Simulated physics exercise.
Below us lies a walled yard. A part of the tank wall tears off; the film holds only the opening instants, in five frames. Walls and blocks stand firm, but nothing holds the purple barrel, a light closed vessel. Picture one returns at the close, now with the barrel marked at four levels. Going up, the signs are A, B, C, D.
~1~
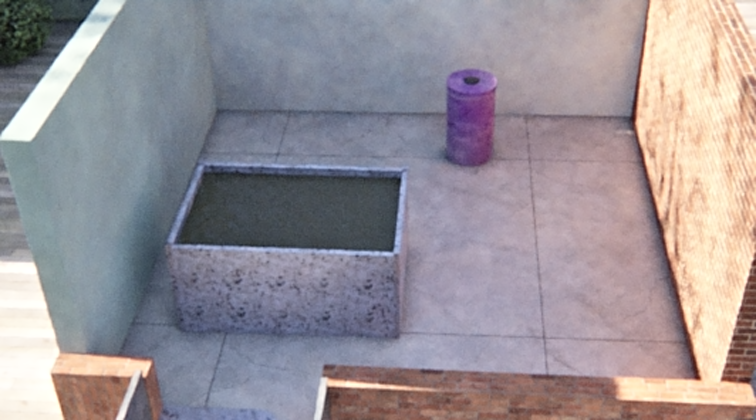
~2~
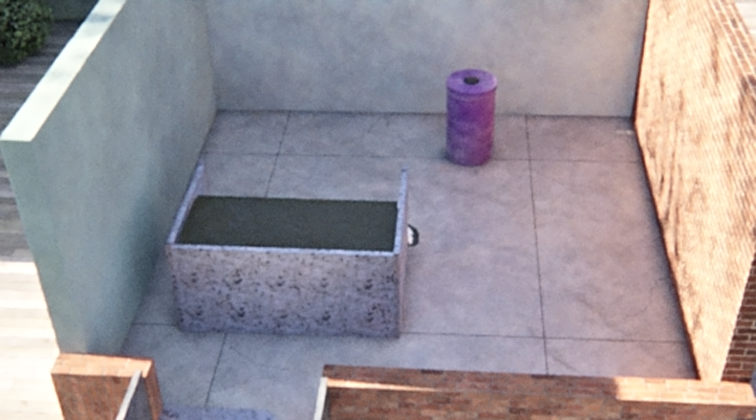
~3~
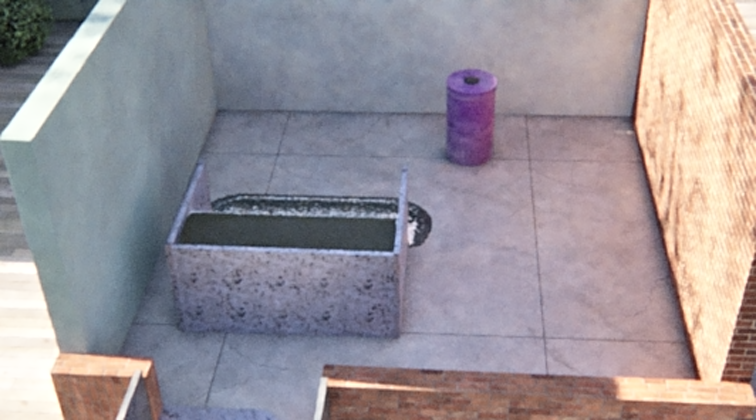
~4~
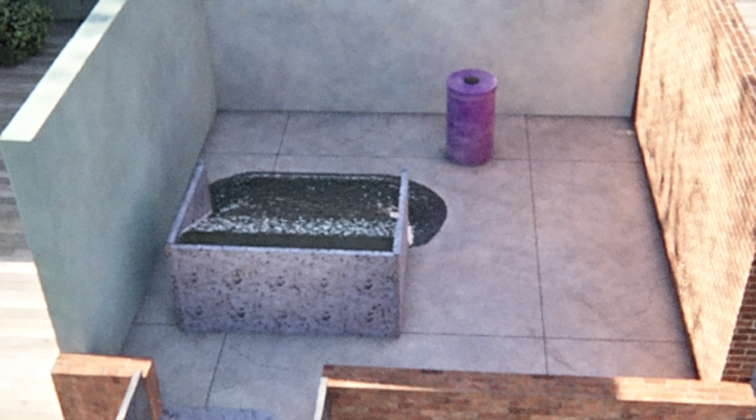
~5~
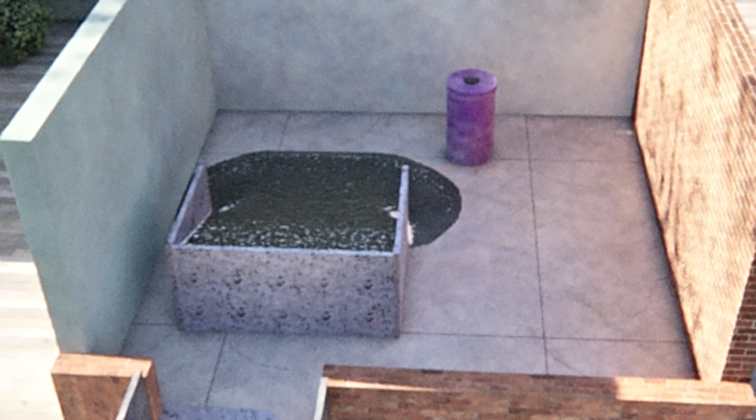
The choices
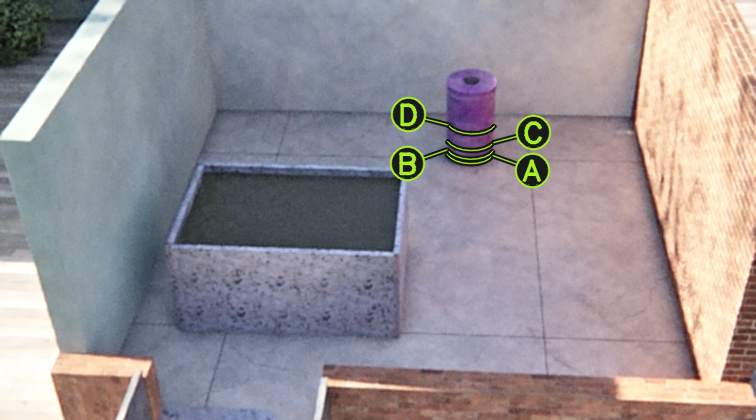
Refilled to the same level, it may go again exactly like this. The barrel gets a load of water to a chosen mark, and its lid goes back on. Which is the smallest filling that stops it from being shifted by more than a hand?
The answer is mark D.
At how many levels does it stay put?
One of them.
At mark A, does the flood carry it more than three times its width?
Yes, it does.
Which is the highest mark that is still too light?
Mark C.
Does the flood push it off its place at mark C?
Yes, it does.
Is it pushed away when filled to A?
Yes, it does.
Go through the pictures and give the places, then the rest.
Lid of the purple barrel at (473, 81); tank full, its middle at (294, 213); open gate at (238, 365), in the first picture.
Water covers 4 % of the ground, mostly out of sight from here, in the second picture.
Water covers 8 % of the ground, mostly out of sight from here, in the third picture.
In the fourth picture, 13 % of the ground under water, its edge towards the barrel at (433, 201).
Lid of the purple barrel at (473, 81); 20 % of the ground under water, its edge towards the barrel at (440, 181), in the fifth picture.
In lime, A at (469, 163); B at (470, 159); C at (470, 150); D at (471, 133); from the bottom up A, B, C, D.
For mark A, it is pushed about 6 times its own width away.
For mark B, it is pushed about 7 times its own width away.
For mark C, it is pushed about its own width away.
For mark D, it does not move.
